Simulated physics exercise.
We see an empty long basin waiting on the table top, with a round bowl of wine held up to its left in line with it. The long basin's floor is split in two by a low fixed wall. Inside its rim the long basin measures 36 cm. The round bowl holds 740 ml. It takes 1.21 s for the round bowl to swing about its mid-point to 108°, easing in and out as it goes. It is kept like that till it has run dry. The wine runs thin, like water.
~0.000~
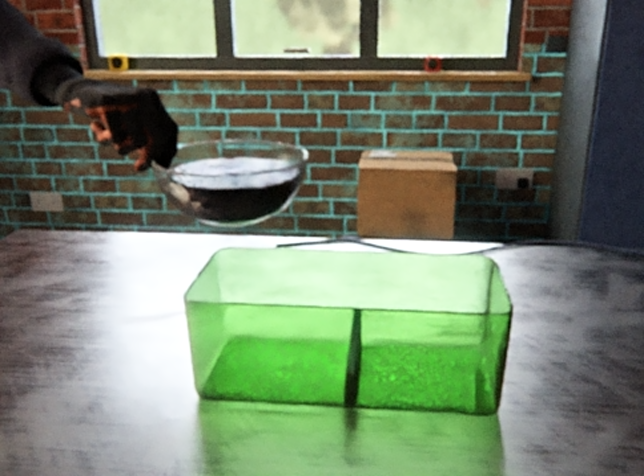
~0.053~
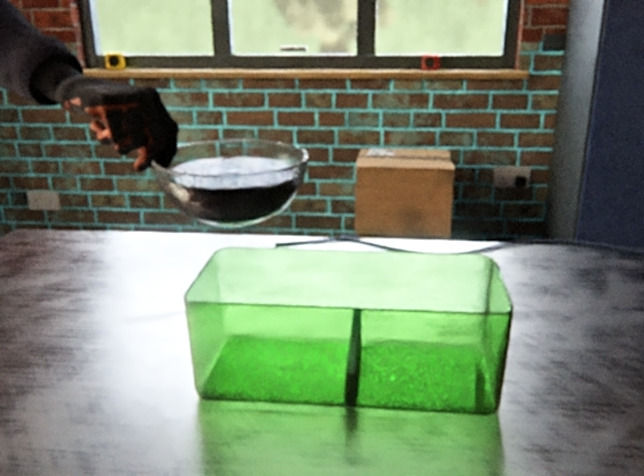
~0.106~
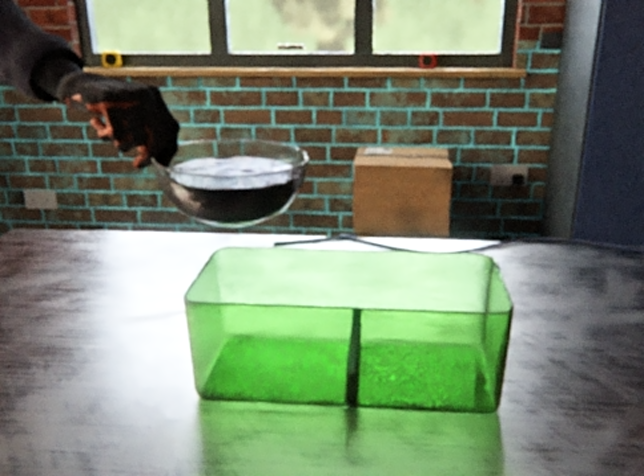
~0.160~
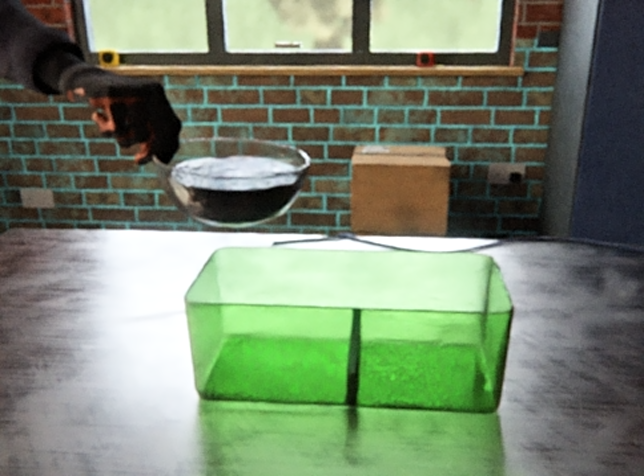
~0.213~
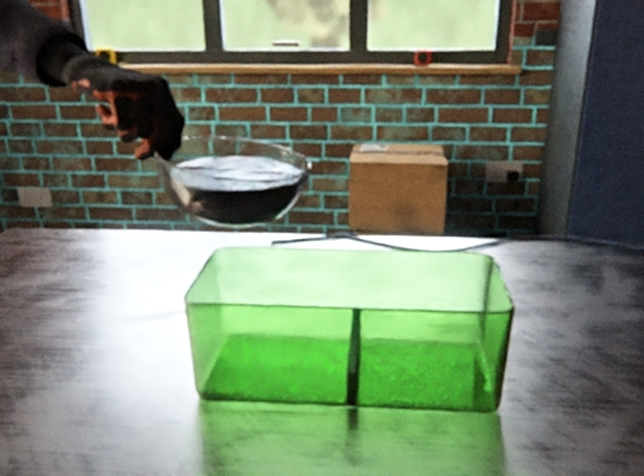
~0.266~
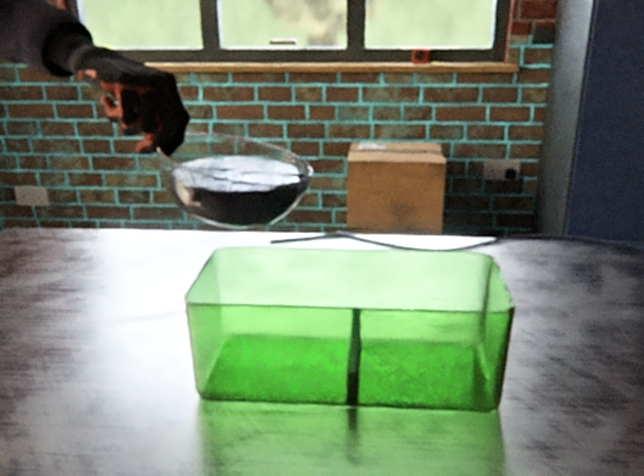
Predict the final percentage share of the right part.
Right part: About 48 %.
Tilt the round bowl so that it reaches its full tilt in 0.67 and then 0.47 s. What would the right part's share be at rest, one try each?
Around 35 per cent first, around 20 per cent next.
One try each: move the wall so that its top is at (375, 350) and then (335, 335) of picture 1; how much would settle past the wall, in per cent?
The first try gives 15 percent and the second 70 percent.
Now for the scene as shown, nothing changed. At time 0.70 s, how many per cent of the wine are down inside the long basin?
The basin holds roughly 30 in a hundred parts at that moment.
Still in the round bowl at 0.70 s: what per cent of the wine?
About 38 per cent.
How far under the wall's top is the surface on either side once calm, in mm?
For the left, around 32 mm; for the right, around 30 mm.
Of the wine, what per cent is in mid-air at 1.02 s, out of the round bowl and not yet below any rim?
Close to 2 per cent.
By 0.70 s the tilt is 67° and 39 per cent is still to pour, 10 is left of the wall and 20 right of it.
By 1.02 s the tilt is 101° and 0 per cent is still to pour, 50 is left of the wall and 48 right of it.
By 1.35 s the tilt is 108° and 0 per cent is still to pour, 51 is left of the wall and 49 right of it.
By 1.71 s the tilt is 108° and 0 per cent is still to pour, 51 is left of the wall and 49 right of it.
At rest 51 per cent lies left of the wall, 48 right of it and 0 outside.
